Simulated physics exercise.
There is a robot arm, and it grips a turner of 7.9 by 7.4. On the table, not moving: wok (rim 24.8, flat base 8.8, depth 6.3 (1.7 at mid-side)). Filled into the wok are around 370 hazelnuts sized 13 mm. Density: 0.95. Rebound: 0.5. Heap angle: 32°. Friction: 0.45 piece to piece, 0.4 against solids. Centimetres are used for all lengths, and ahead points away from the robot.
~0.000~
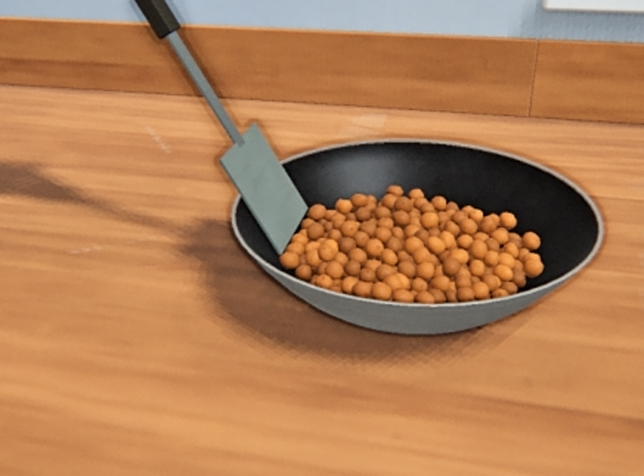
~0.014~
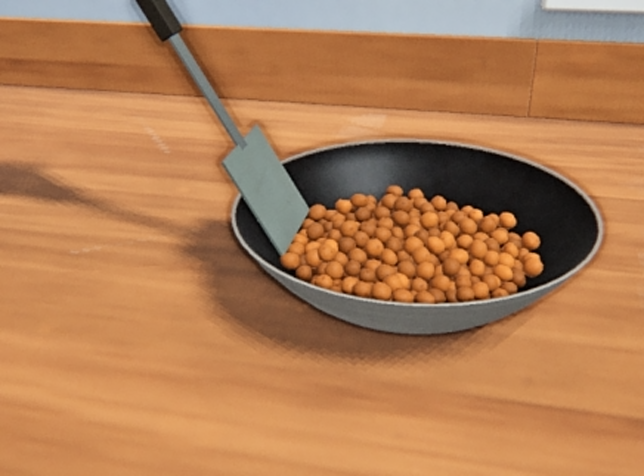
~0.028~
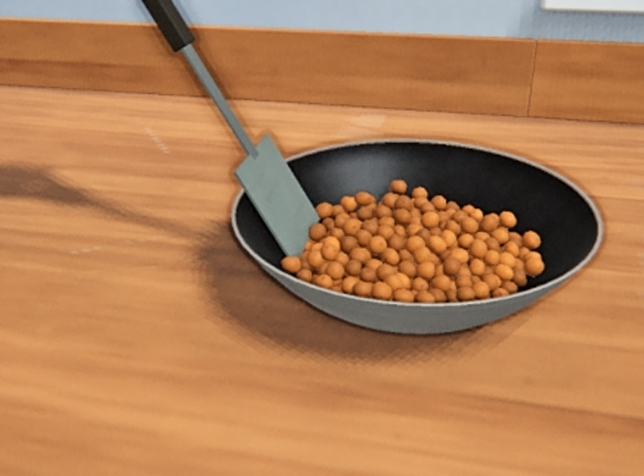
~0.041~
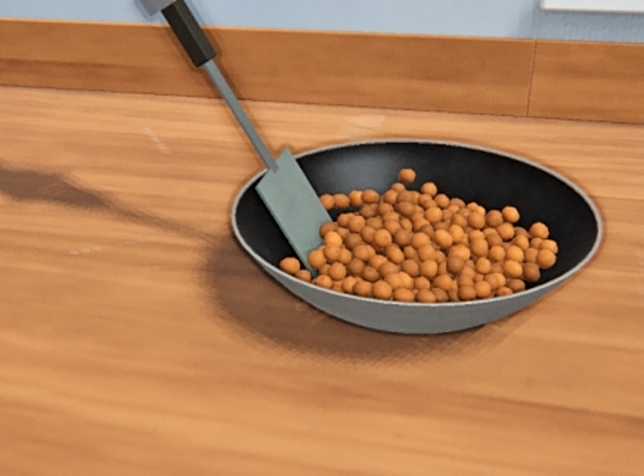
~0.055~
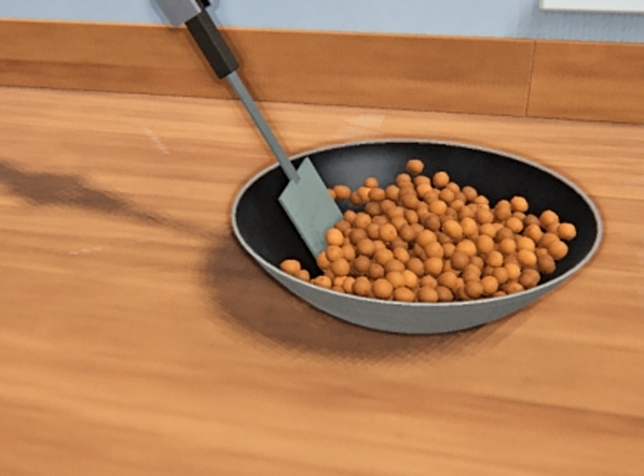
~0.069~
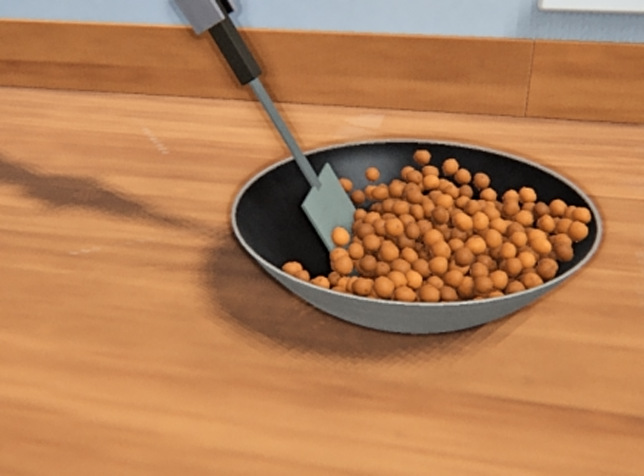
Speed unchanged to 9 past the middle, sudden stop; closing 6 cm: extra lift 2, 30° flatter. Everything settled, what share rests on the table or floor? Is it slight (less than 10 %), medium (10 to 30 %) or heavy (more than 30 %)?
Heavy.
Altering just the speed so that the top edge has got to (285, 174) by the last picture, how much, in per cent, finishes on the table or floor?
I'd say around 40 per cent.
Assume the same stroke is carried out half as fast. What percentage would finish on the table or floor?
Estimated result: Some 30 %.
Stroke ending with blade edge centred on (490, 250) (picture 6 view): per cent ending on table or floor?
Around 25 percent ends on the table or floor.
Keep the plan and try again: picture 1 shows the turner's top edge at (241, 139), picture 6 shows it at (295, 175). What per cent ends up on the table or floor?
45 per cent.
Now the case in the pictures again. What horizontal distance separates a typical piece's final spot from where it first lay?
It comes to some 19 cm.
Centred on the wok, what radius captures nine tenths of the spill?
Around 50 centimetres.
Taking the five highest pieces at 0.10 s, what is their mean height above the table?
8 cm.
After 0.10 s, sloping 60°, highest piece 9 above the table; 367 in the wok, 3 on the blade or in flight.
After 0.14 s, sloping 51°, highest piece 11 above the table; 359 in the wok, 11 on the blade or in flight.
After 0.35 s, sloping 30°, highest piece 17 above the table; 167 in the wok, 71 on the table or floor, 132 on the blade or in flight.
After 1.40 s, sloping 30°, highest piece 5 above the table; 204 on the table or floor, 166 in the wok.
At rest, 204 on the table or floor, 166 in the wok. That is 55 % on the table or floor.
